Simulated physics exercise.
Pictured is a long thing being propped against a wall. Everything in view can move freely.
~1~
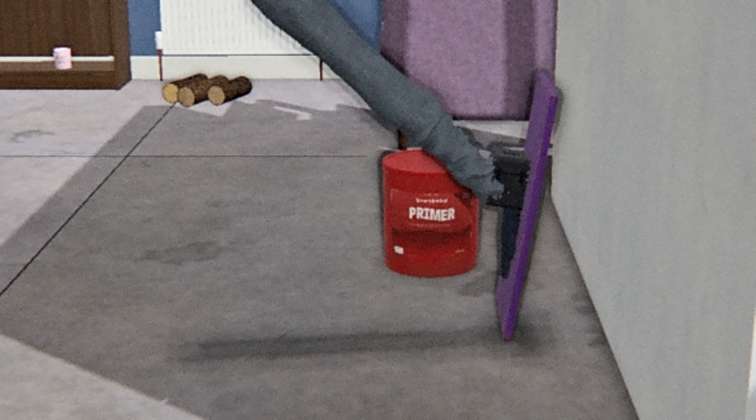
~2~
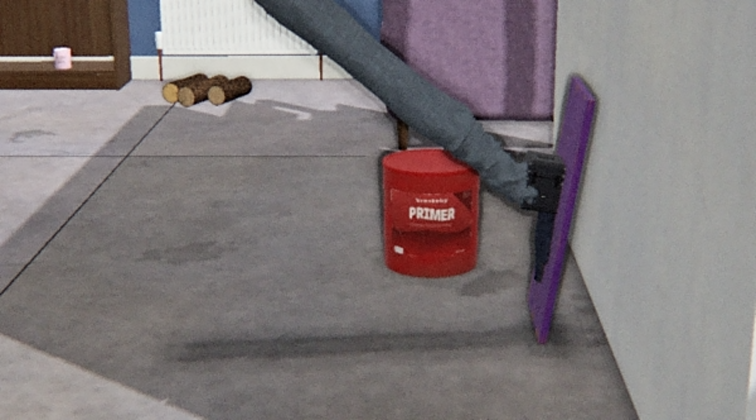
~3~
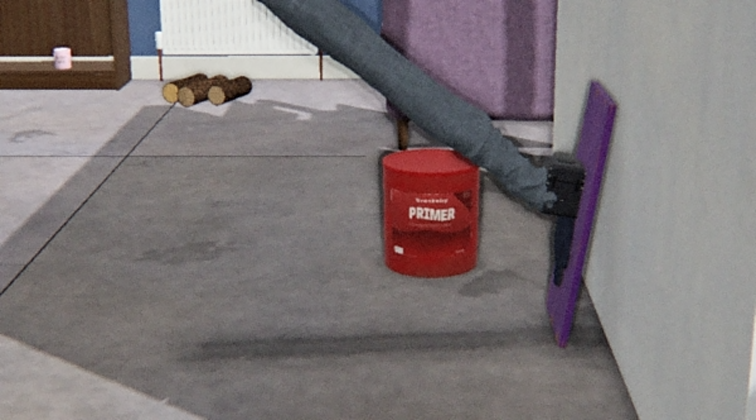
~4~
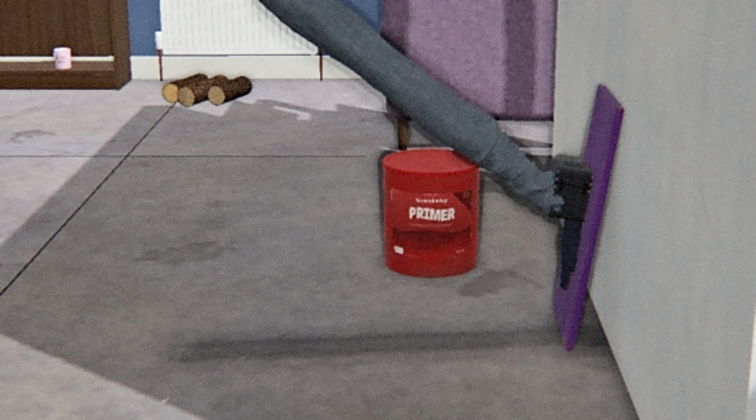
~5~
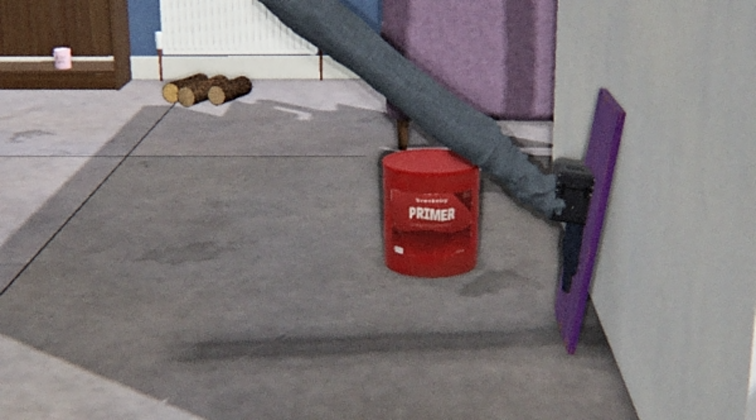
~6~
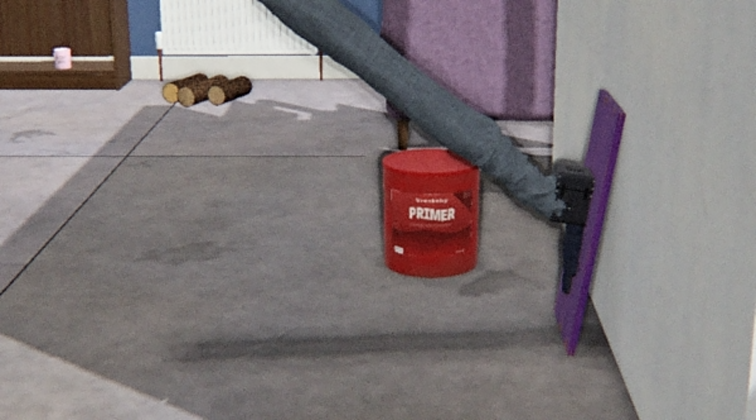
The clip shows a grey-sleeved arm with a black gripper moving an upright purple board rightward past a red primer pail until it leans against a pale wall, still held, while the pail and nearby logs stay still.
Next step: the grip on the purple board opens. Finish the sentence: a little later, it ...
A little later, it is still propped there.
Then, 0.40 s later than the last frame, all is still.
Then, 0.80 s later than the last frame, purple board resting near (588, 221).
When it is over, both as before. End places, in pixels of the last picture, purple board near (588, 221). The board remains leaning.
